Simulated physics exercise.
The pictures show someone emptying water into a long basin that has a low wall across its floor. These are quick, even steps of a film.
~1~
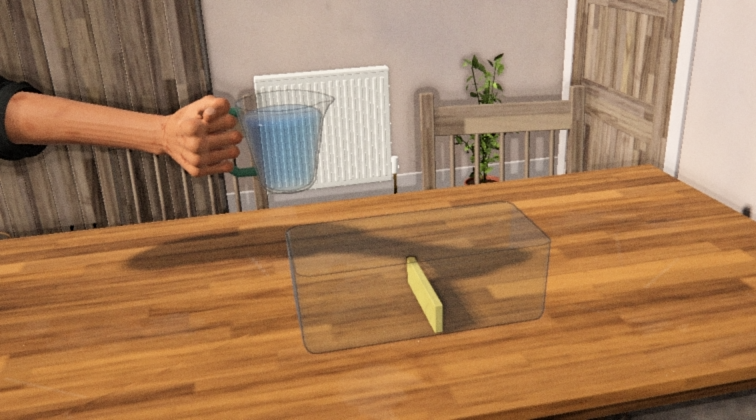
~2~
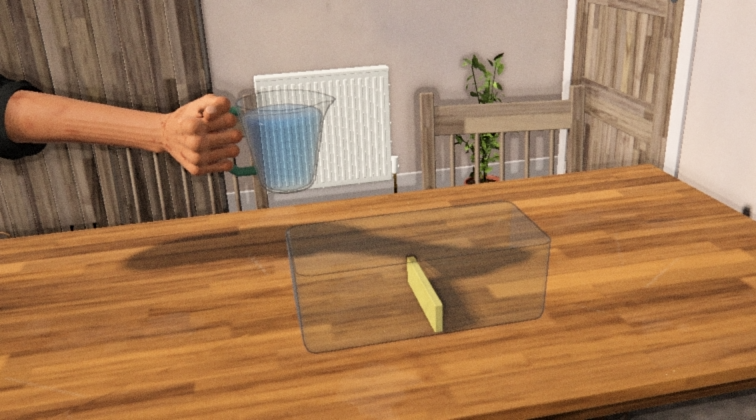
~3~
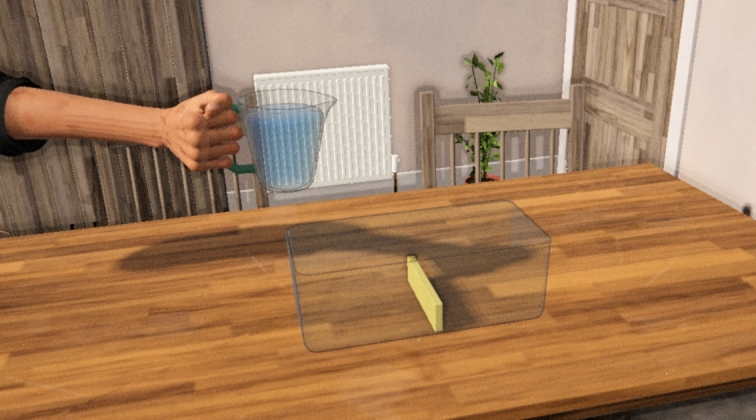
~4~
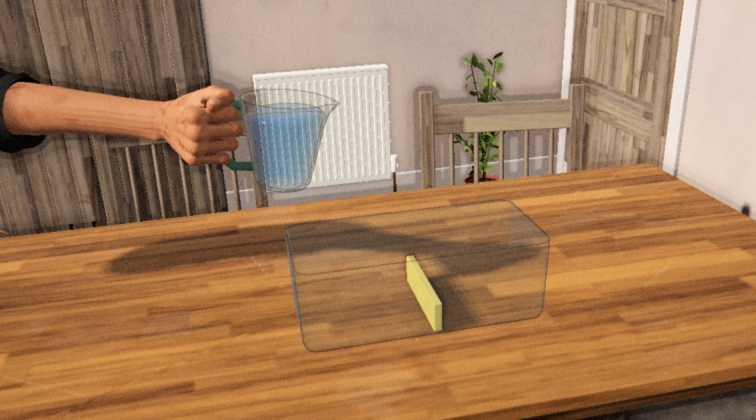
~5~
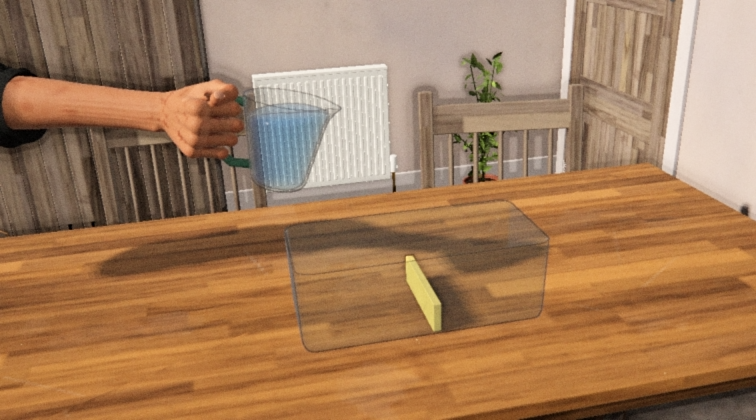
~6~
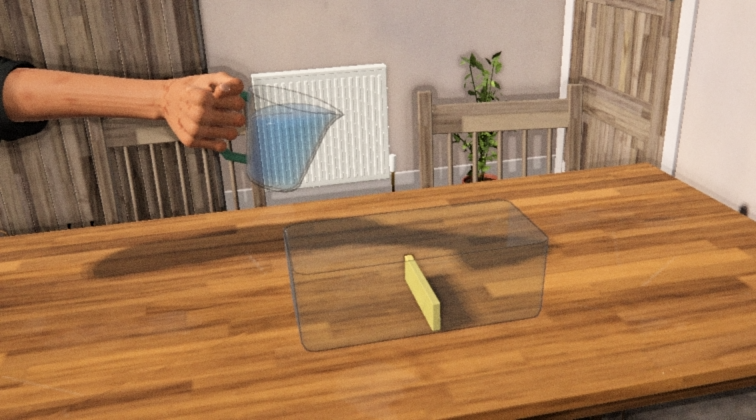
In a room with a radiator and a potted plant, a hand holds a clear jug of blue water above a wooden table, where a see-through basin has a low yellow wall across its floor. The jug is upright at first, then gradually leans to the right, its water staying inside.
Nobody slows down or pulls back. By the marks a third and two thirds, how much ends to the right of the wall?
It comes to not even a third.
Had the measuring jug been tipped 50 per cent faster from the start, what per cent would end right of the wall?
Roughly 5 in a hundred.
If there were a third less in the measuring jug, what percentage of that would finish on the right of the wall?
Roughly 5 in a hundred.
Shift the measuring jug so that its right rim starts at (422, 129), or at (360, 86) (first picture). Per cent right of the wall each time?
Roughly 90 per cent, and 35 per cent.
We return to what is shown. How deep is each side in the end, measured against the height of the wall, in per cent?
Near 40 on the left, 0 on the right.
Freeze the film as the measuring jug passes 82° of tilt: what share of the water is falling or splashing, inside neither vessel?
Roughly 25 in a hundred.
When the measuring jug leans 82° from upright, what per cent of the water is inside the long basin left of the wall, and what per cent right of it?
The left part 15 per cent, the right part 0.
A moment on, the measuring jug is tipped on its side and 56 per cent is still to pour, 17 is left of the wall and 0 right of it.
Next, the measuring jug is tipped right over and 3 per cent is still to pour, 86 is left of the wall and 1 right of it.
Then the measuring jug is tipped right over and 0 per cent is still to pour, 93 is left of the wall and 4 right of it.
Later the measuring jug is tipped right over and 0 per cent is still to pour, 93 is left of the wall and 4 right of it.
At rest 93 per cent lies left of the wall, 4 right of it and 3 outside.
